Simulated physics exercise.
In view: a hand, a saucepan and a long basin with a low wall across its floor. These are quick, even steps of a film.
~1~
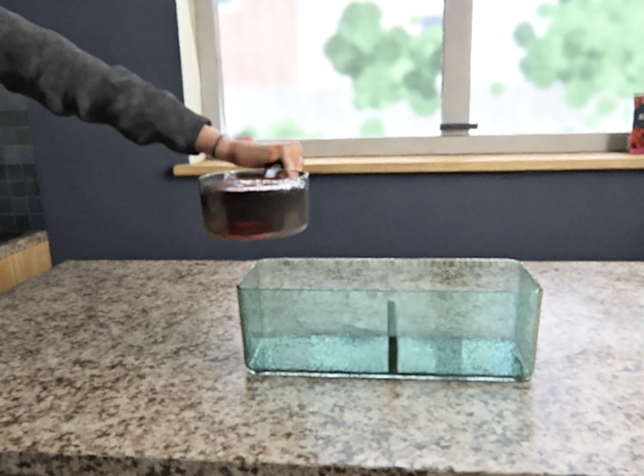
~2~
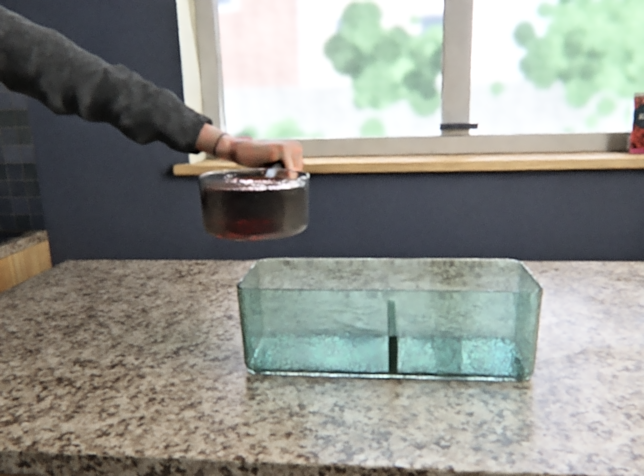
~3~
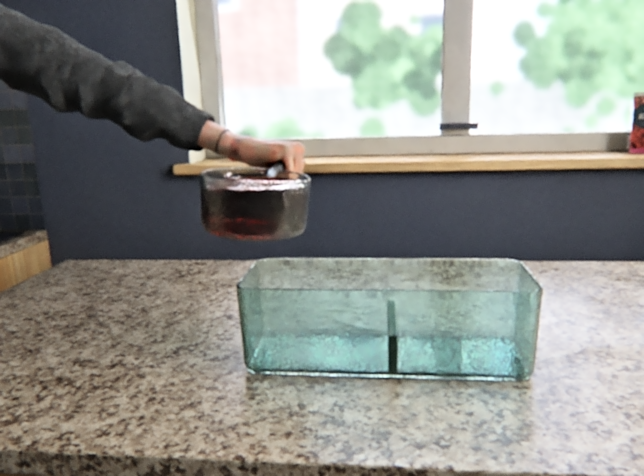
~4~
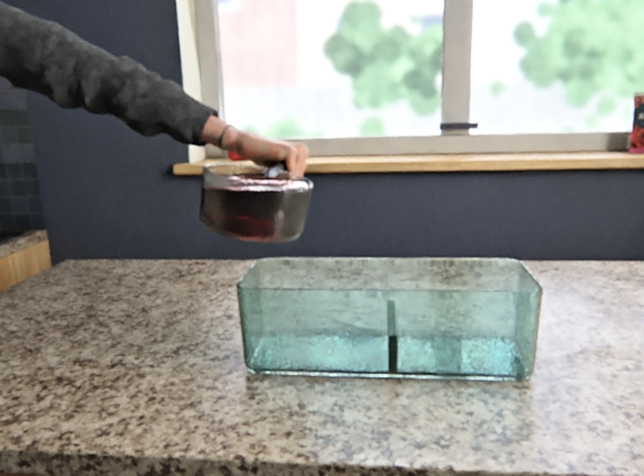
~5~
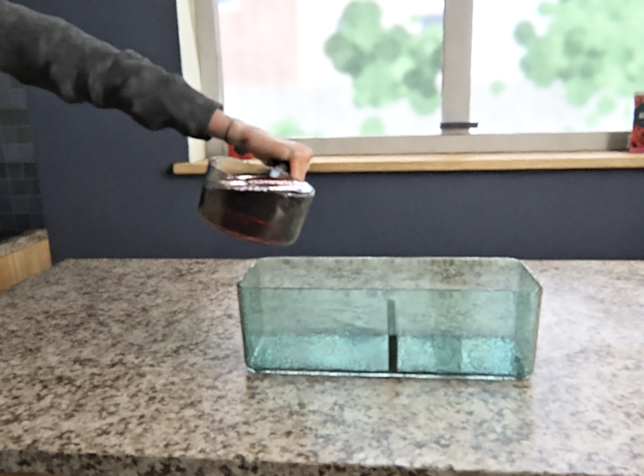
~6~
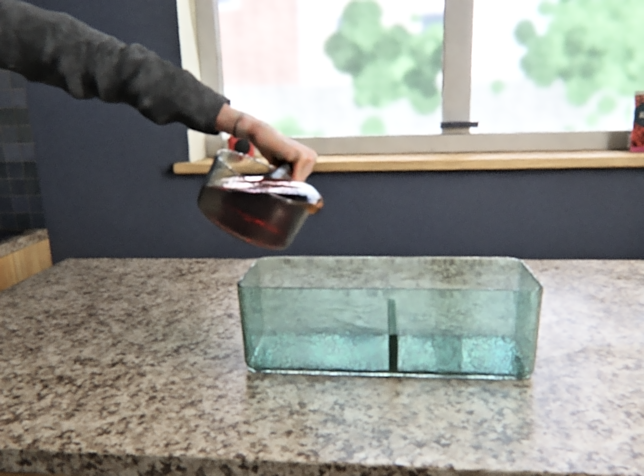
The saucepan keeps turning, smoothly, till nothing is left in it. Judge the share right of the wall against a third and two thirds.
It comes to less than a third.
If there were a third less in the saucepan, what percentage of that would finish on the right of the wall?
Roughly 5 in a hundred.
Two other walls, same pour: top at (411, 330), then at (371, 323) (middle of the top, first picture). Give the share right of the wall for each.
The first gives 20 %, the second 15 %.
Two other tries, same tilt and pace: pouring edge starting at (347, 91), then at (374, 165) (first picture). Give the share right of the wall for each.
In turn 70 and 75 in a hundred.
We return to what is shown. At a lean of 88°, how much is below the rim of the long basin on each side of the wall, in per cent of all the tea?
Some 45 per cent left and 0 right.
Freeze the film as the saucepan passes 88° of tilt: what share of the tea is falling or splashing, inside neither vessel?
Roughly 30 in a hundred.
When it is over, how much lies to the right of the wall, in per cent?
It comes to 10 per cent or so.
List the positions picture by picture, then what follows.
Tilt 0°; pouring edge (307, 177); surface from (206, 184) to (306, 183); the long basin's rim runs from (247, 274) to (531, 276); the wall's top is at (392, 318), in the first frame.
Tilt 1°; pouring edge (307, 178); surface from (206, 184) to (306, 184), in the second frame.
Tilt 5°; pouring edge (309, 181); surface from (207, 183) to (308, 184), in the third frame.
Tilt 12°; pouring edge (311, 187); surface from (208, 183) to (310, 186), in the fourth frame.
Tilt 20°; pouring edge (313, 195); surface from (208, 183) to (313, 191); 1 per cent is over the edge, in the fifth frame.
Tilt 30°; pouring edge (313, 205); surface from (207, 184) to (314, 198); 6 per cent is over the edge, in the sixth frame.
A moment on, the saucepan is tipped on its side and 29 per cent is still to pour, 43 is left of the wall and 0 right of it.
Next, the saucepan is tipped right over and 6 per cent is still to pour, 86 is left of the wall and 3 right of it.
Then the saucepan is tipped right over and 1 per cent is still to pour, 90 is left of the wall and 8 right of it.
Later the saucepan is tipped right over and 0 per cent is still to pour, 91 is left of the wall and 8 right of it.
Finally, 91 per cent lies left of the wall, 8 right of it and 1 outside.
